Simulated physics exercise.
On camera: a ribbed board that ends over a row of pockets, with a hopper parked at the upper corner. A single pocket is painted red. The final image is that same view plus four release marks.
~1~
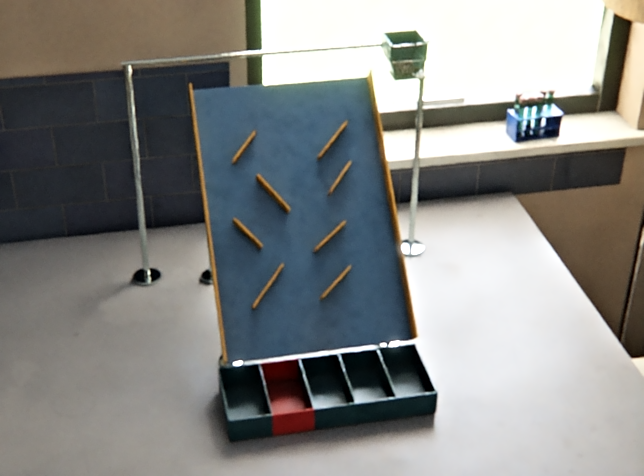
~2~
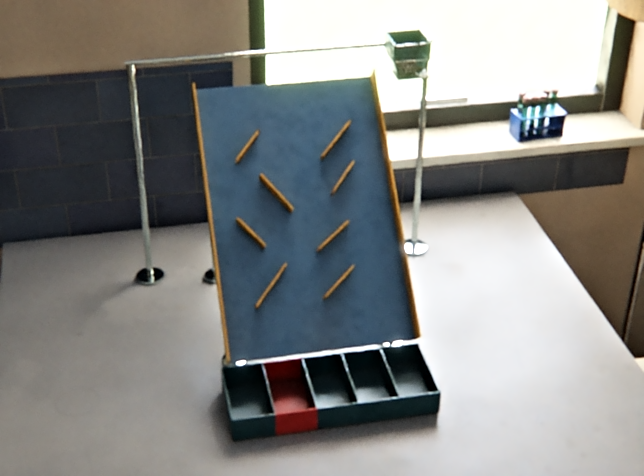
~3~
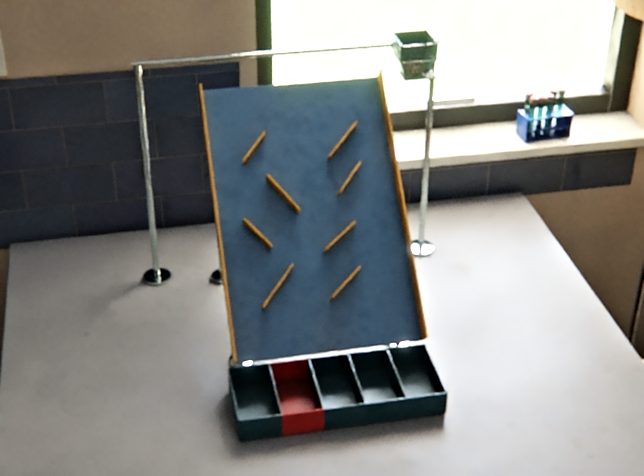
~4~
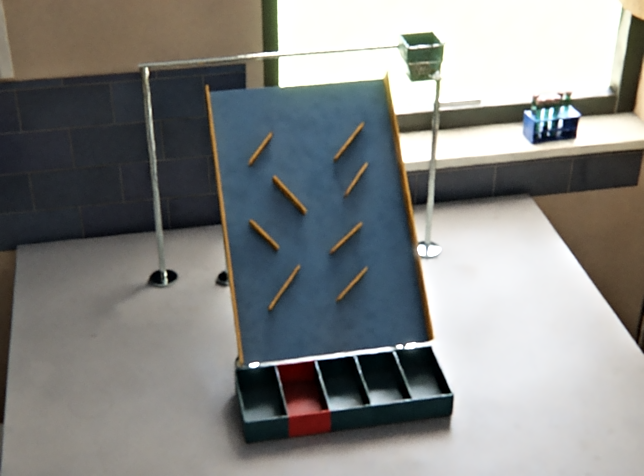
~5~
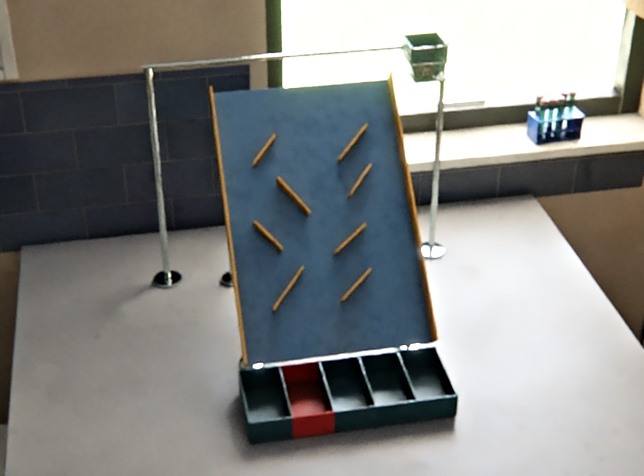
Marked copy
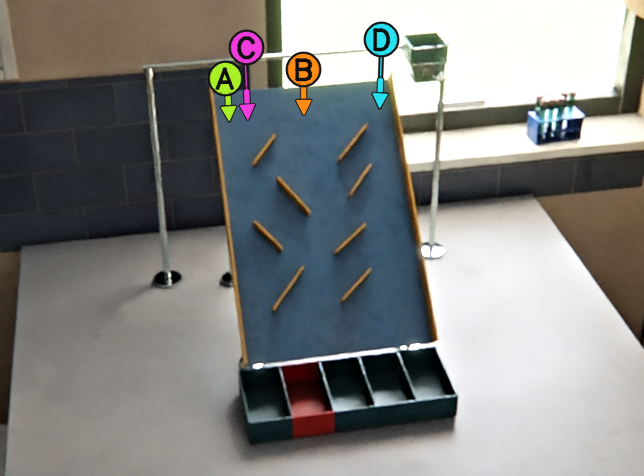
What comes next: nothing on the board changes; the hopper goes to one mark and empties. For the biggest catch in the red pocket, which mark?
Use mark B.
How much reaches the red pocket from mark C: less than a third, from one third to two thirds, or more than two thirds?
It is less than a third.
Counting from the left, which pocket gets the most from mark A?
The first from the left.
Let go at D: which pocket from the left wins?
It is the fifth one.
On the marked copy, mark A meets the board at (229, 115); mark B meets the board at (303, 109); mark C meets the board at (247, 114); mark D meets the board at (379, 102).
With A, a small share in the red pocket, the bulk in other pockets, a small share outside the box.
With B, close to half in the red pocket, close to a third in other pockets, a small share outside the box.
With C, a small share in the red pocket, the bulk in other pockets, a small share outside the box.
With D, a small share in the red pocket, the bulk in other pockets, a small share outside the box.
